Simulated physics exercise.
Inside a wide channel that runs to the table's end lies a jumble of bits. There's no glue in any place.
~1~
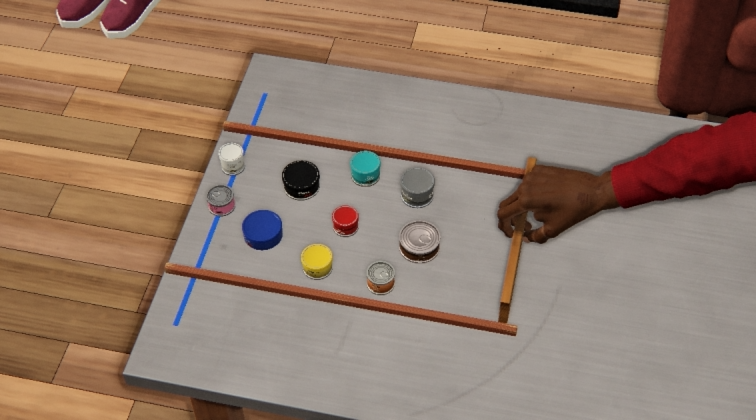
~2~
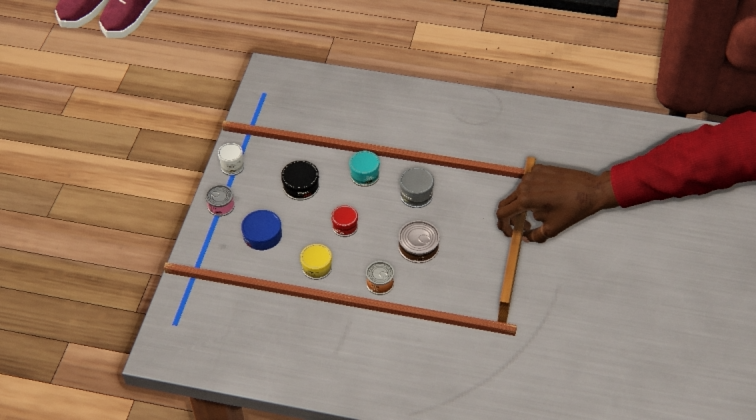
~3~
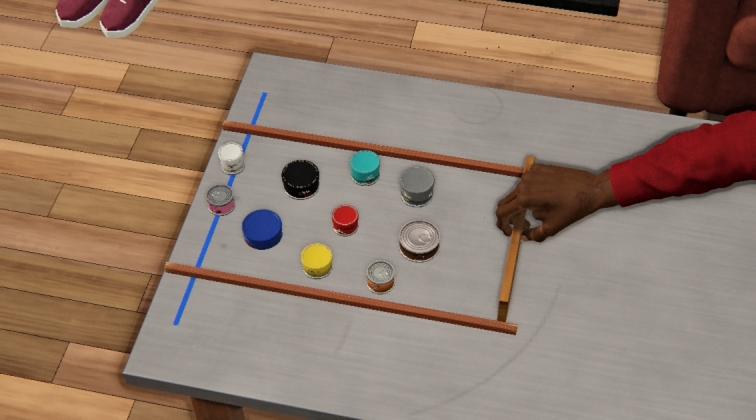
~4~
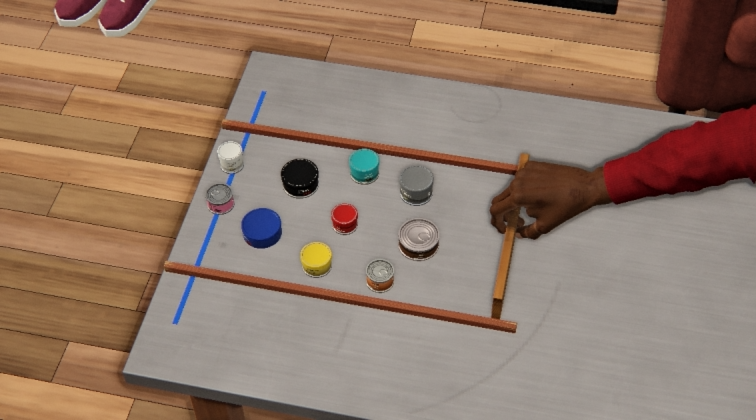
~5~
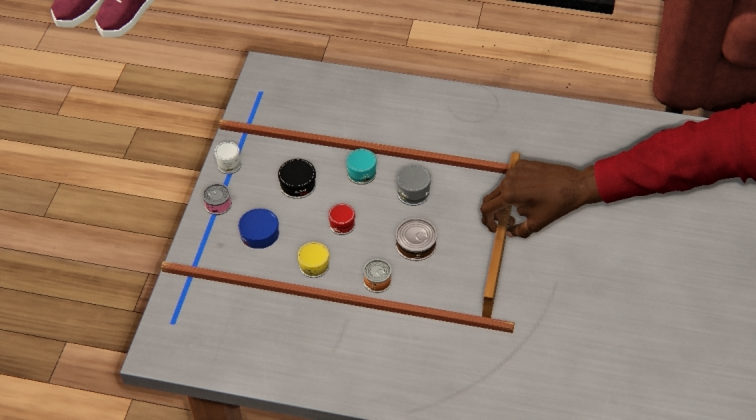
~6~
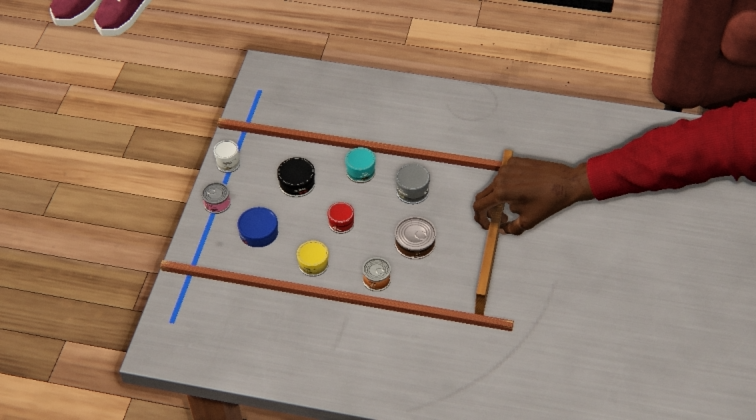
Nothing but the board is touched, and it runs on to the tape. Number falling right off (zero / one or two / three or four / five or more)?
Five or more.
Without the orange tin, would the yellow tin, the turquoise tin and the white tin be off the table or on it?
Yellow tin still up, turquoise tin still up, white tin down.
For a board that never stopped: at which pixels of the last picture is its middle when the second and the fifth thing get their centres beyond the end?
(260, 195), later (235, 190).
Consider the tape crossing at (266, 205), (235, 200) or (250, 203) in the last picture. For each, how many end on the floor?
Per try: 0; 4; 2.
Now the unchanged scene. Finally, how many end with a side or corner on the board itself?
I count 4 of them.
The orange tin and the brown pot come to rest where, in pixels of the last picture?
Orange tin: (182, 251); brown pot: (194, 206).
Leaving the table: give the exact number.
The answer is exactly 6.
A little later, none off yet; white tin at rest near (227, 157); pink pot at rest near (216, 198); blue tub at rest near (258, 227).
Next, none off yet; white tin at rest near (227, 157); pink pot at rest near (216, 198); blue tub shifted a little near (243, 225).
When it is over, the number that fall off is five or more; down, red tin, yellow tin, black pot, blue tub, pink pot and white tin.
